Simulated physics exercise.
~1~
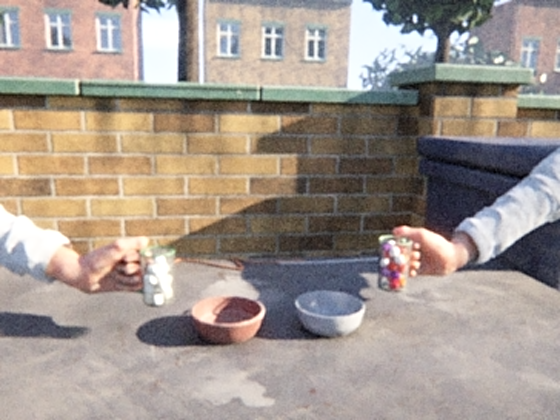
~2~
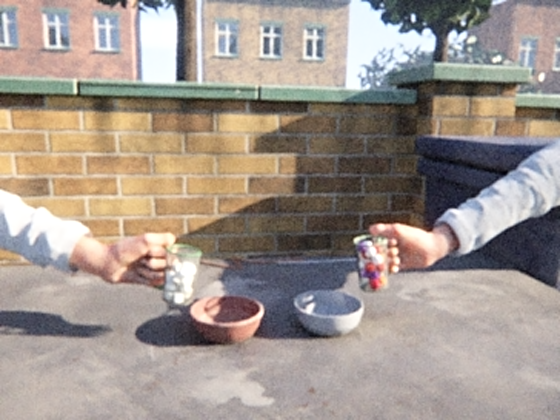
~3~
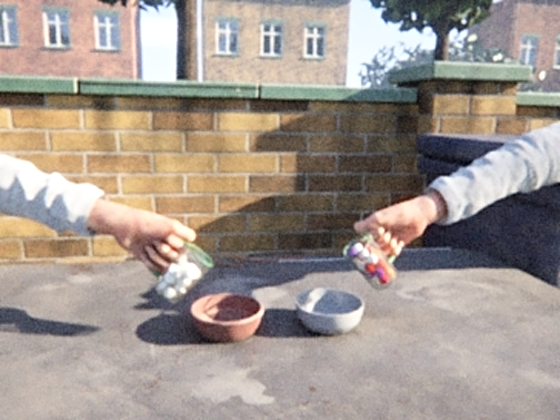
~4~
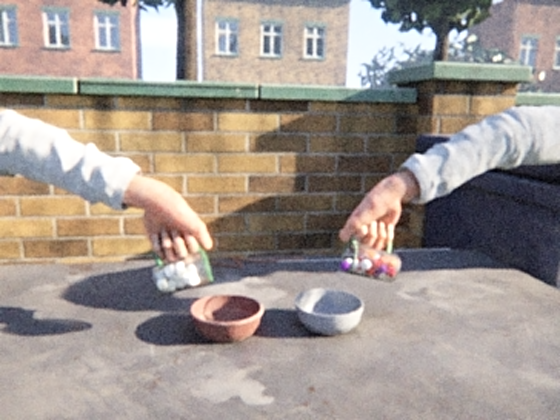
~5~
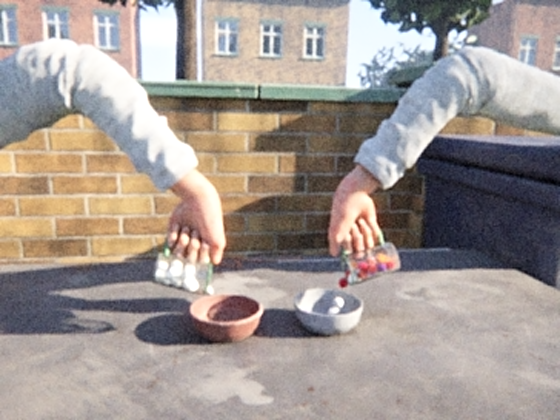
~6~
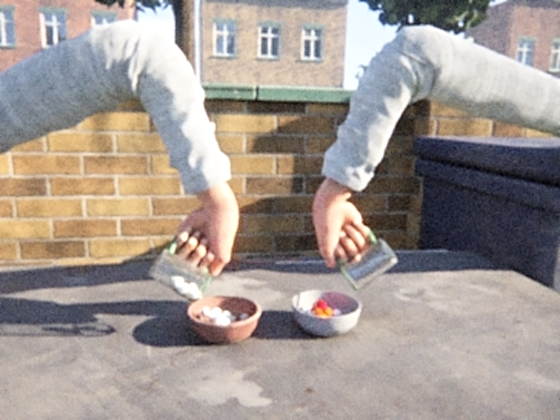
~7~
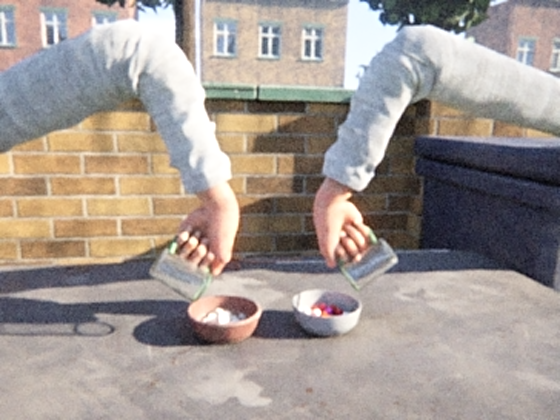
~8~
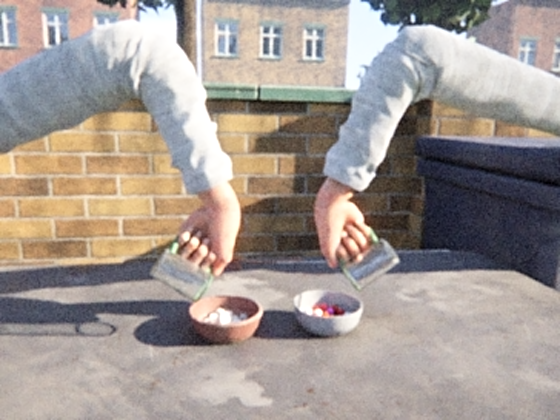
Two hands in pale grey sleeves reach in from opposite sides, each holding a clear glass of small pieces, white on the left and mixed colours on the right. Seen from the front in sunlight, a reddish-brown bowl and a grey bowl sit on a grey surface before a brick wall. The hands move inward and tilt the glasses onto their sides. The coloured pieces start dropping first, then the white ones follow as the glasses tip further. Finally both glasses hang upturned and empty, with all the pieces resting in the two bowls.
